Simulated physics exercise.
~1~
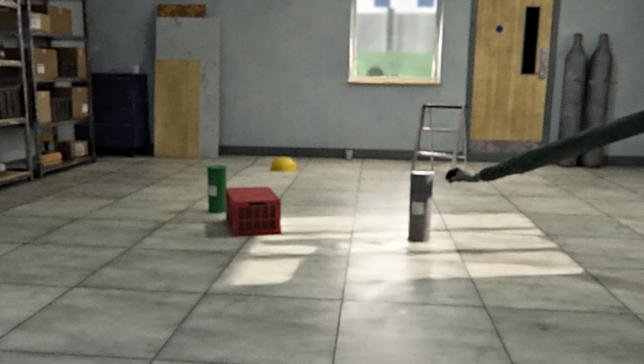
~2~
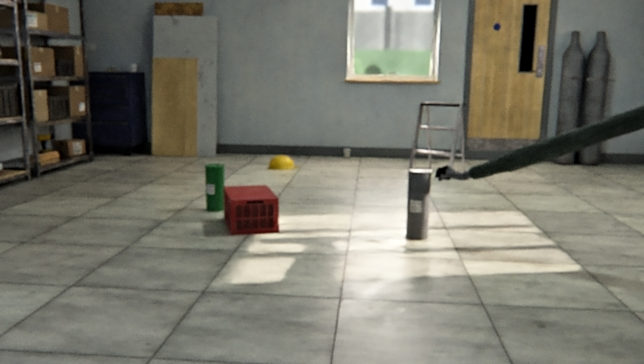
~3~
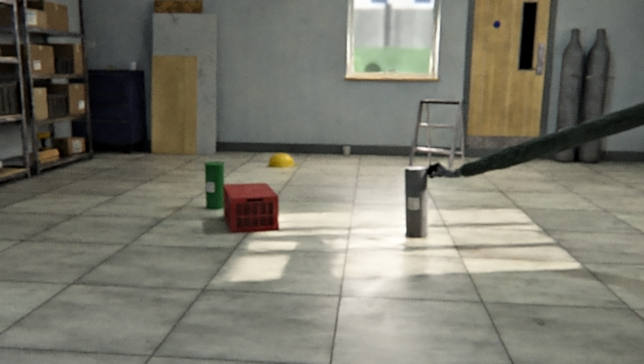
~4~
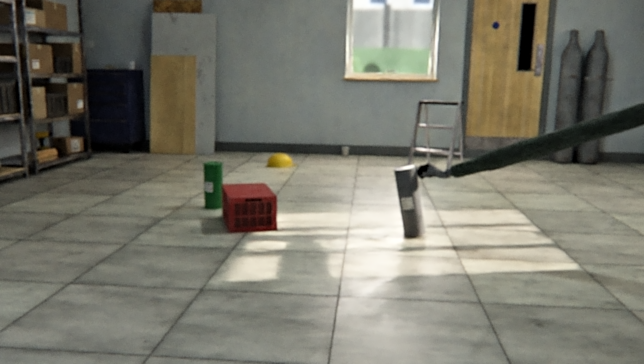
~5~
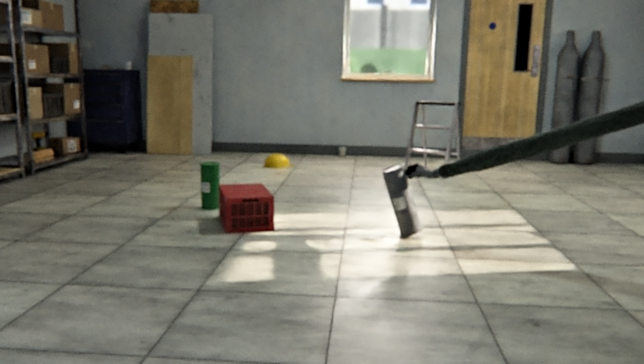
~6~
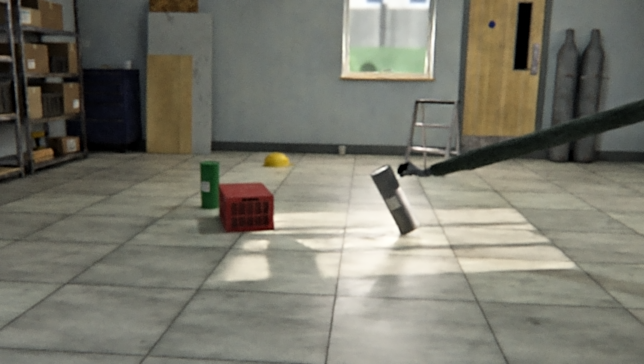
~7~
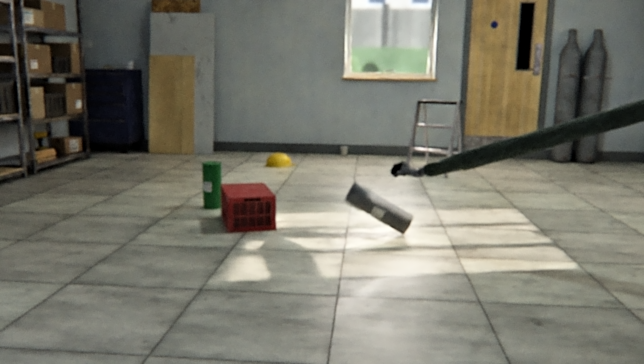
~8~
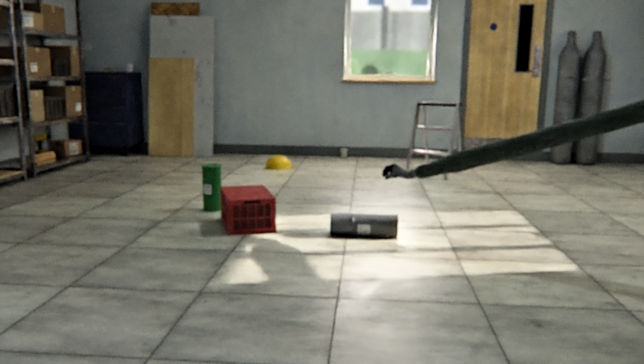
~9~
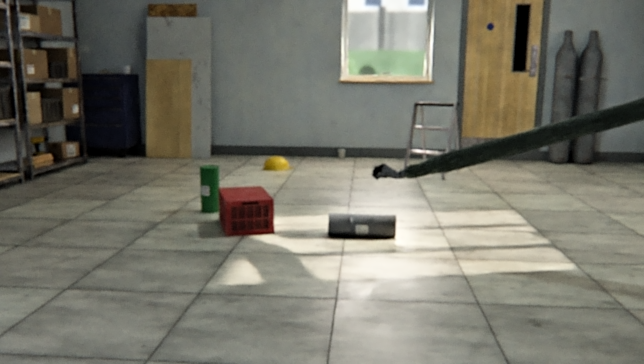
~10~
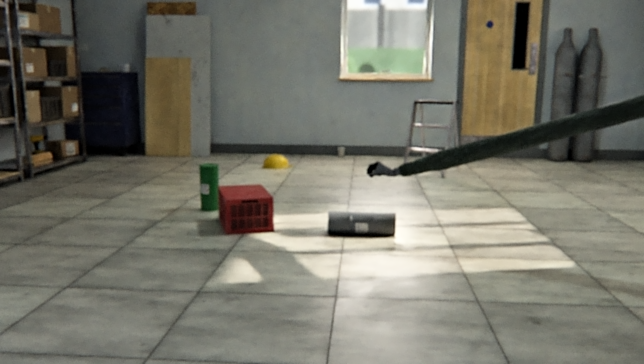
A dark arm pushes the upright grey canister left until it topples onto its side.
